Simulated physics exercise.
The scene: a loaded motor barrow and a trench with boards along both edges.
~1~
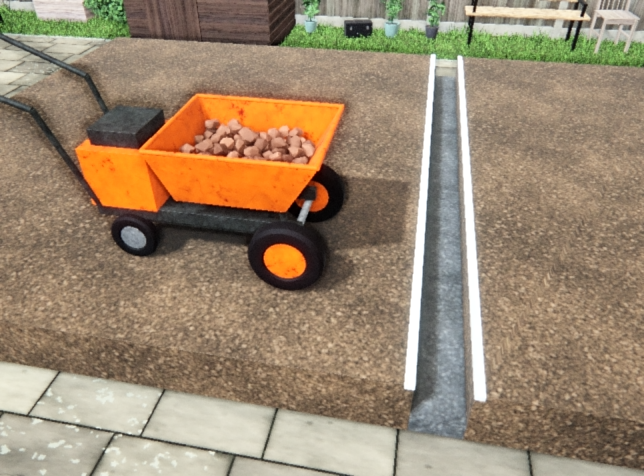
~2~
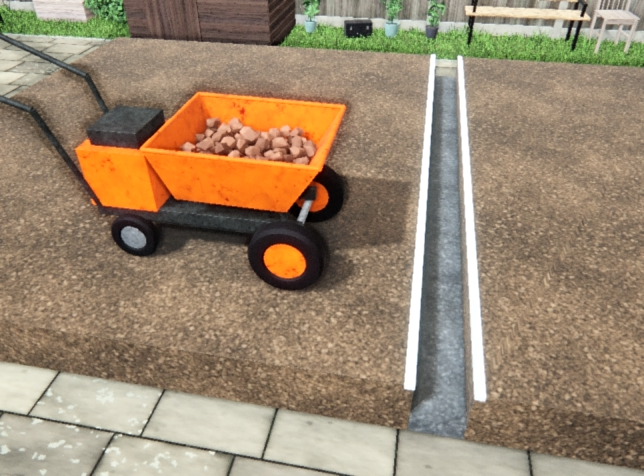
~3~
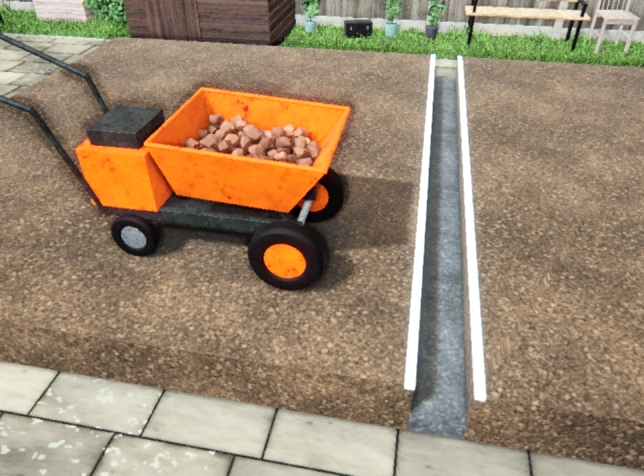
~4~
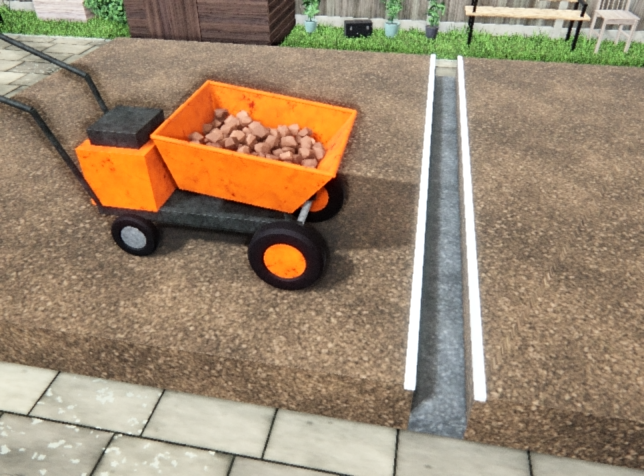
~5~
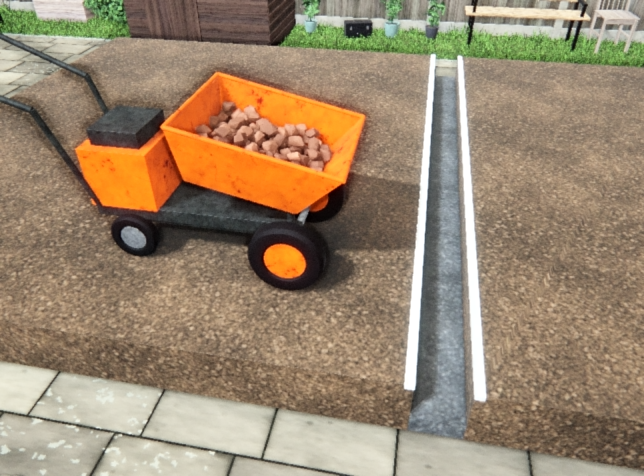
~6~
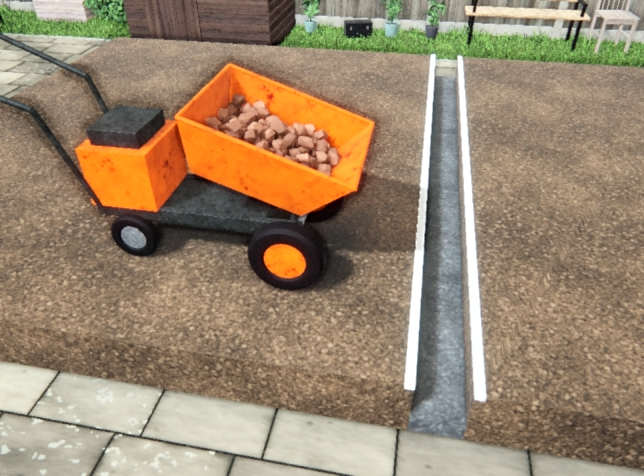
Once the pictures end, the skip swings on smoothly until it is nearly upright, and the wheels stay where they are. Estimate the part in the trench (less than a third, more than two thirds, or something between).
The trench ends with over two thirds of it.
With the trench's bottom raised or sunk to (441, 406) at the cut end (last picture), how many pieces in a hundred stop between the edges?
It comes to 60 per cent or so.
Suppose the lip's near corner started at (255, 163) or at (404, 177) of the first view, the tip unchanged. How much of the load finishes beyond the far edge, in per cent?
Near 0 % and 70 %.
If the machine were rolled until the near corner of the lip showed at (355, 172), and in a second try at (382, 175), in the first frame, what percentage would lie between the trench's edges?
First some 90, then 50 per cent.
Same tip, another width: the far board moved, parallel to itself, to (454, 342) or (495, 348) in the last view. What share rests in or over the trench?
The first gives 60 %, the second 90 %.
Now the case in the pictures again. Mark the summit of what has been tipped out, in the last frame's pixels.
Roughly at (415, 259).
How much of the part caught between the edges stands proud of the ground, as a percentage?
Near 10 %.
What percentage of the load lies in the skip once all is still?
Roughly 0 in a hundred.
Just after the last frame, skip tipped steeply; every one in the skip.
A moment on, skip tipped right over; the larger part in the skip; about a tenth short of the trench; about a tenth in or heaped over the trench; just a few falling.
Further on, skip tipped right over; roughly a third in the skip; about a tenth short of the trench; roughly half in or heaped over the trench.
When it is over, skip tipped right over; just a few in the skip; roughly a quarter short of the trench; the larger part in or heaped over the trench; not one beyond it.
